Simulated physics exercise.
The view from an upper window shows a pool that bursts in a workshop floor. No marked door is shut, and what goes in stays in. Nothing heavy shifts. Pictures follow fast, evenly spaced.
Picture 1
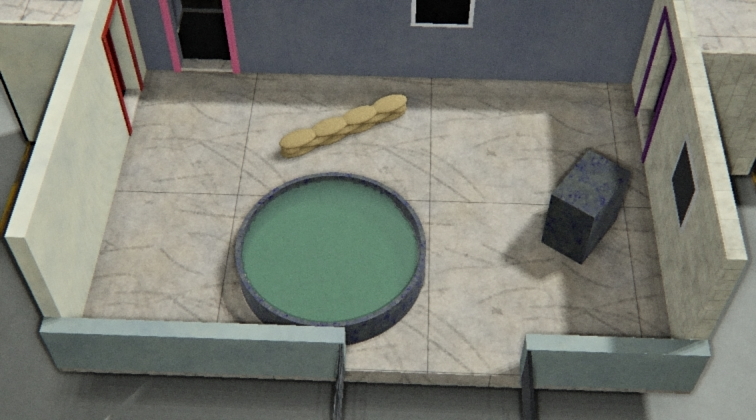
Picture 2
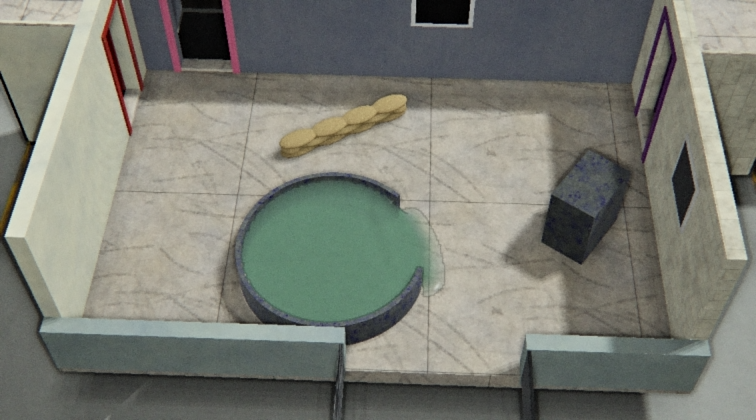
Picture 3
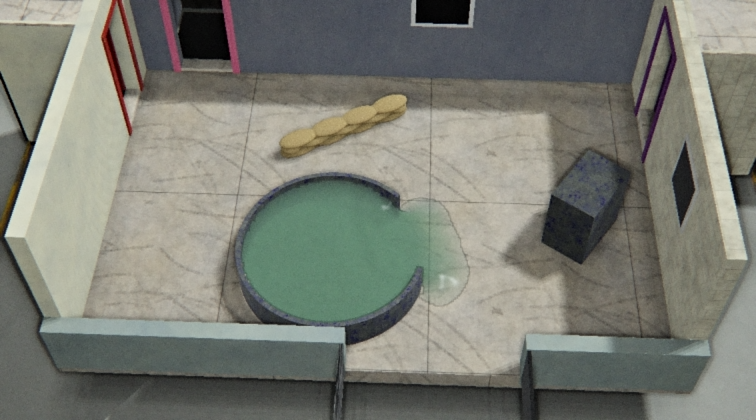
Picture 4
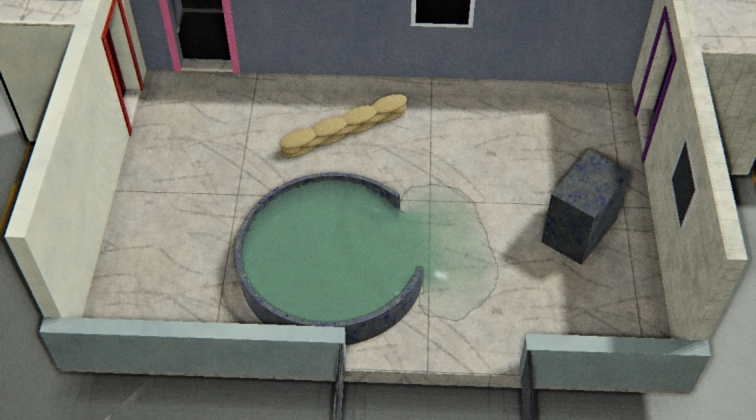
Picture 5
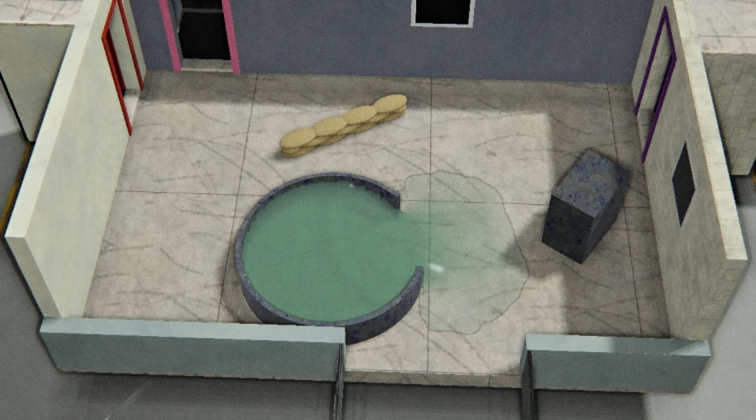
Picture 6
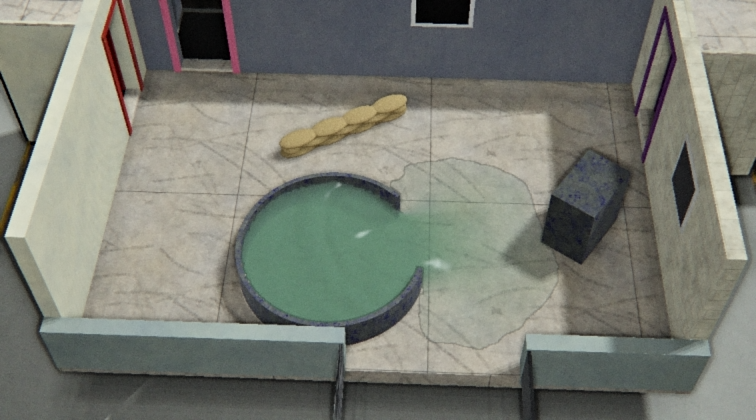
Workshop floor seen from above, a round tank of still green water bursting open on its right side and water spreading rightward.
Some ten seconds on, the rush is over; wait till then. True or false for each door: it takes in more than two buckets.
For the red door, false; for the pink door, false; for the purple door, false.
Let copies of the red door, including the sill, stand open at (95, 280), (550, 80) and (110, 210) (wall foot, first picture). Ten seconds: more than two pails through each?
Result per door, in the listed order - below the line, above the line, below the line.
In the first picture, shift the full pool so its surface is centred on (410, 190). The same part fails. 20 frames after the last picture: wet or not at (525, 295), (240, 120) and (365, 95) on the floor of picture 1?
Result: Inundated; spared; spared.
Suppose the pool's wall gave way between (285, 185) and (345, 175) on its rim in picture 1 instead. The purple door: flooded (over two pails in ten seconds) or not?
As for the purple door, it stays below the mark.
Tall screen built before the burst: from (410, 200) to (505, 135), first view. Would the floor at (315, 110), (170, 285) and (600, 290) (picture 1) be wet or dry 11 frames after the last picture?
Spared, spared, then submerged.
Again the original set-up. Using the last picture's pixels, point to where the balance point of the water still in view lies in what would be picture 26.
I'd put my finger on (460, 235).
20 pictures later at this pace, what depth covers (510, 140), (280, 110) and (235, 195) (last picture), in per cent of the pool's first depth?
Approx. values, in order: 6 %, 0 %, 0 %.
A moment on, water covers 25 % of the floor; the red door not reached, the pink door not reached, the purple door not reached.
Next, water covers 35 % of the floor; the red door not reached, the pink door not reached, the purple door wet at the sill, nothing in.
Then, water covers 40 % of the floor; the red door not reached, the pink door not reached, the purple door wet at the sill, nothing in.
Later, water covers 55 % of the floor; the red door not reached, the pink door not reached, the purple door wet at the sill, nothing in.
In the end, water covers 80 % of the floor; the red door wet at the sill, nothing in, the pink door wet at the sill, nothing in, the purple door wet at the sill, nothing in.
